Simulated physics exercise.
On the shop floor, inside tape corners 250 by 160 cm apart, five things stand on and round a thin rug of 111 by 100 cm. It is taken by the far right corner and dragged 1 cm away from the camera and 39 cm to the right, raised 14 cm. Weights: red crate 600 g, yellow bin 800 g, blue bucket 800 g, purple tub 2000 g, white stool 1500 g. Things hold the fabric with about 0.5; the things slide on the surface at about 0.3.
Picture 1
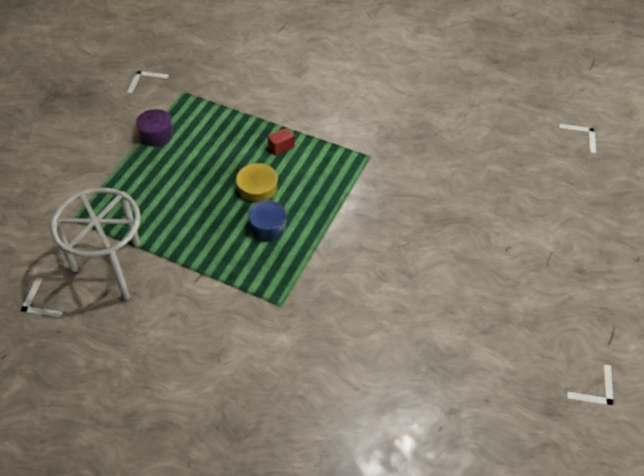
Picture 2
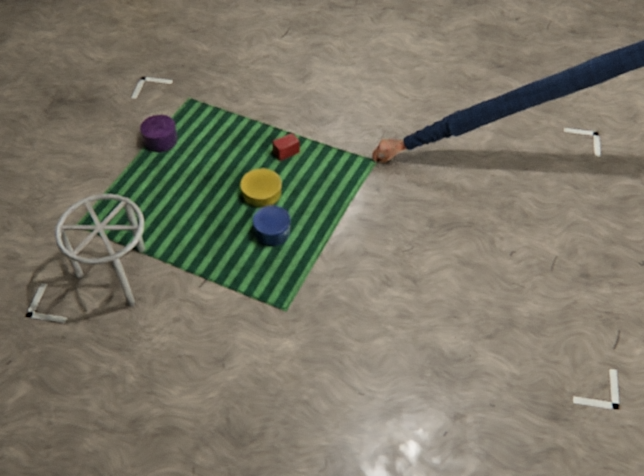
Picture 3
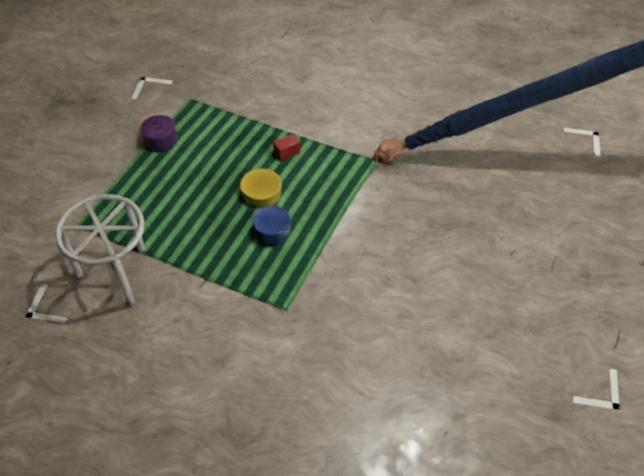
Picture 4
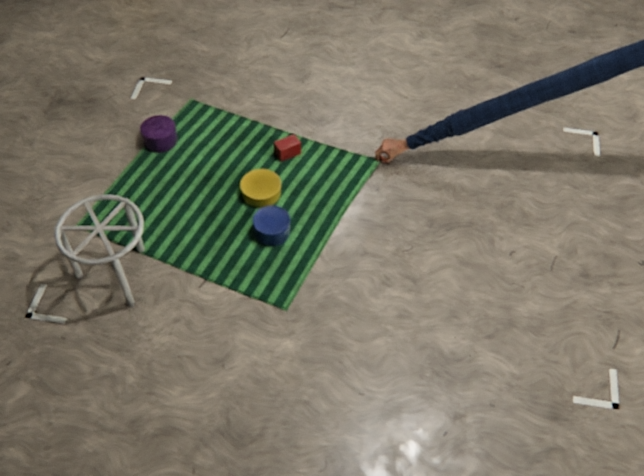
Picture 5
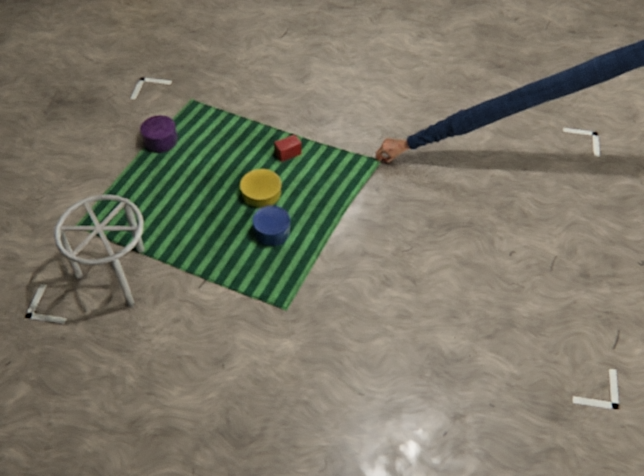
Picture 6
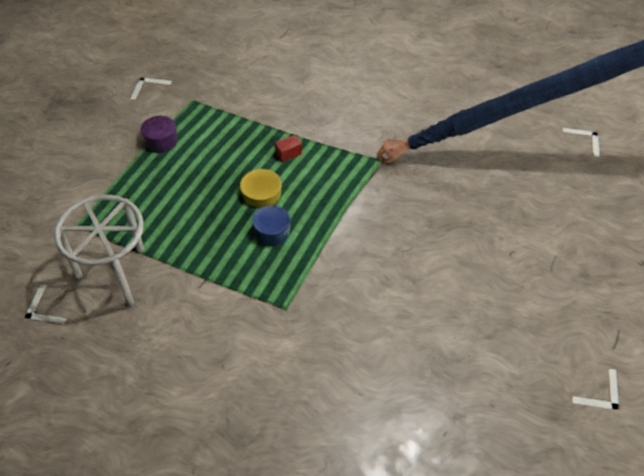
A hand in a dark blue sleeve reaches in from the right, takes the far right corner of a green striped rug on a shop floor, seen from high above, and draws it very slightly to the right. A red crate, yellow bin, blue bucket and purple tub sit on the rug or its left edge, with a white stool at the near left corner. The objects barely move, while the view shifts slightly early on.
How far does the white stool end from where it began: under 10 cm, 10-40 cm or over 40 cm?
Verdict: The white stool stays in the low band.
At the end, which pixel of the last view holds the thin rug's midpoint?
Near (309, 193).
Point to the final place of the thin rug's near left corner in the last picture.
Near (156, 218).
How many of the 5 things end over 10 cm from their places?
That makes 4.
Next, middle of the thin rug at (256, 192); red crate 15 cm off its start, purple tub 14 cm off its start, yellow bin 13 cm off its start.
Then, middle of the thin rug at (275, 192); red crate 26 cm off its start, purple tub 24 cm off its start, yellow bin 22 cm off its start.
After that, middle of the thin rug at (302, 193); red crate 40 cm off its start at (363, 146), purple tub 38 cm off its start at (232, 124), yellow bin 35 cm off its start at (333, 187).
Later, middle of the thin rug at (309, 193); red crate 43 cm off its start, purple tub 42 cm off its start, yellow bin 39 cm off its start.
At the end, middle of the thin rug at (309, 193); white stool 1 cm off its start at (100, 226), red crate 43 cm off its start at (370, 146), purple tub 42 cm off its start at (239, 124), yellow bin 39 cm off its start at (340, 187).
